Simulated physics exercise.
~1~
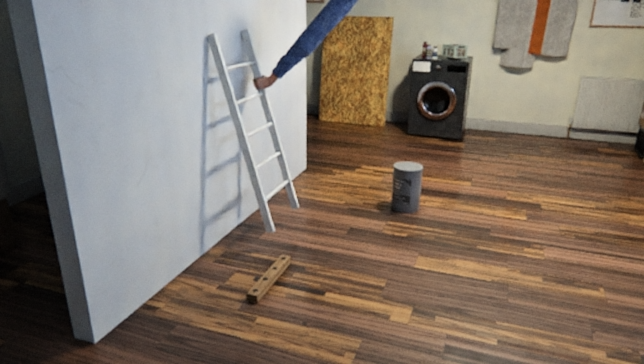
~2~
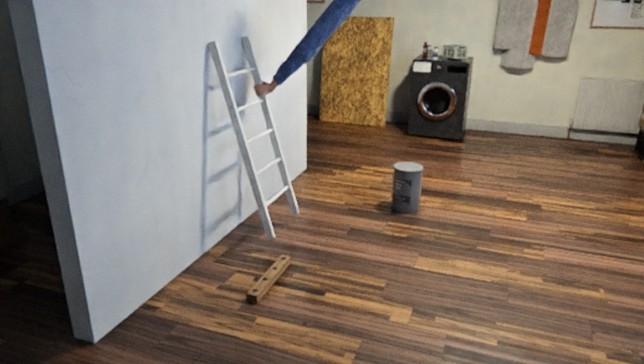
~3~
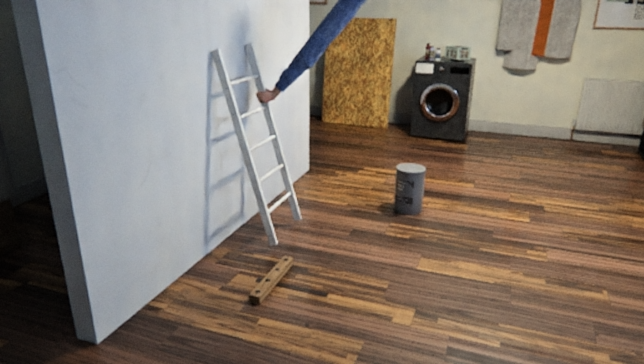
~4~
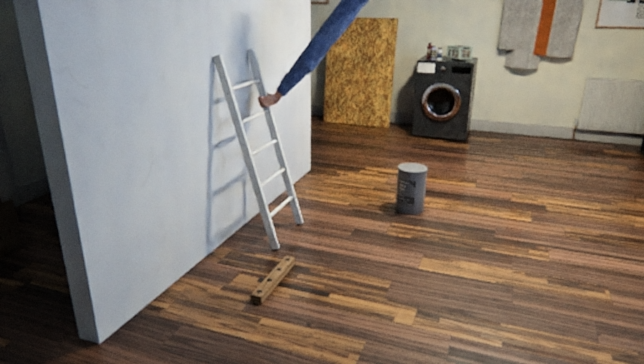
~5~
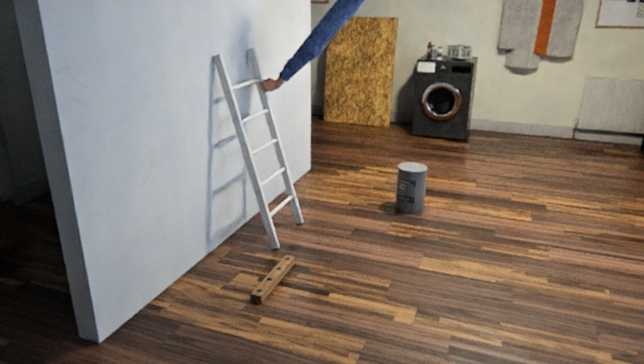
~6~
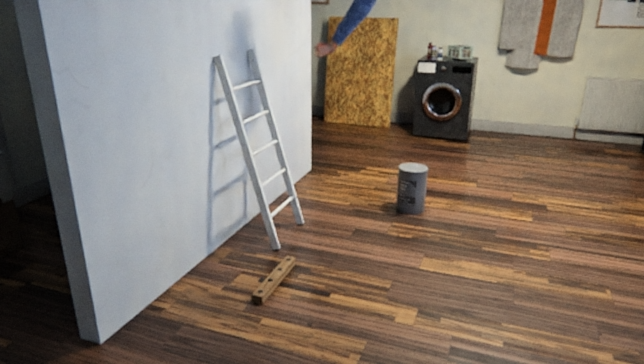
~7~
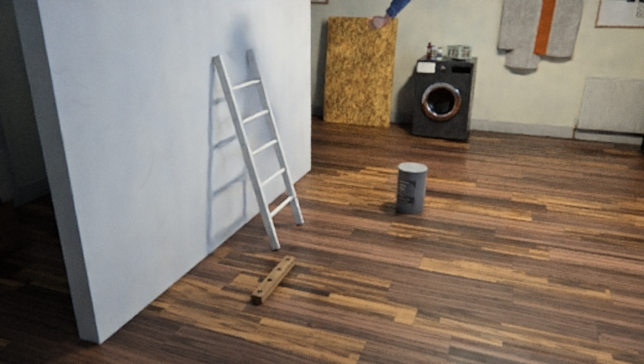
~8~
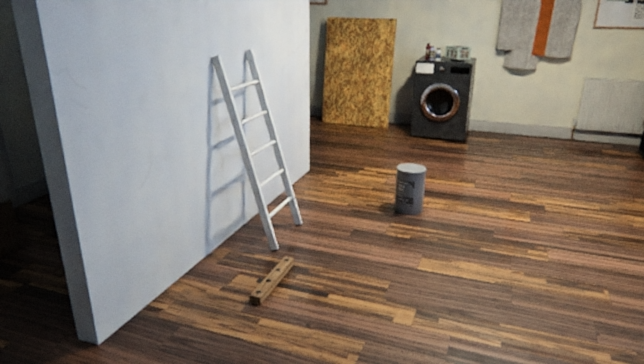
A hand leans a white ladder against a pale wall and withdraws, leaving it standing.
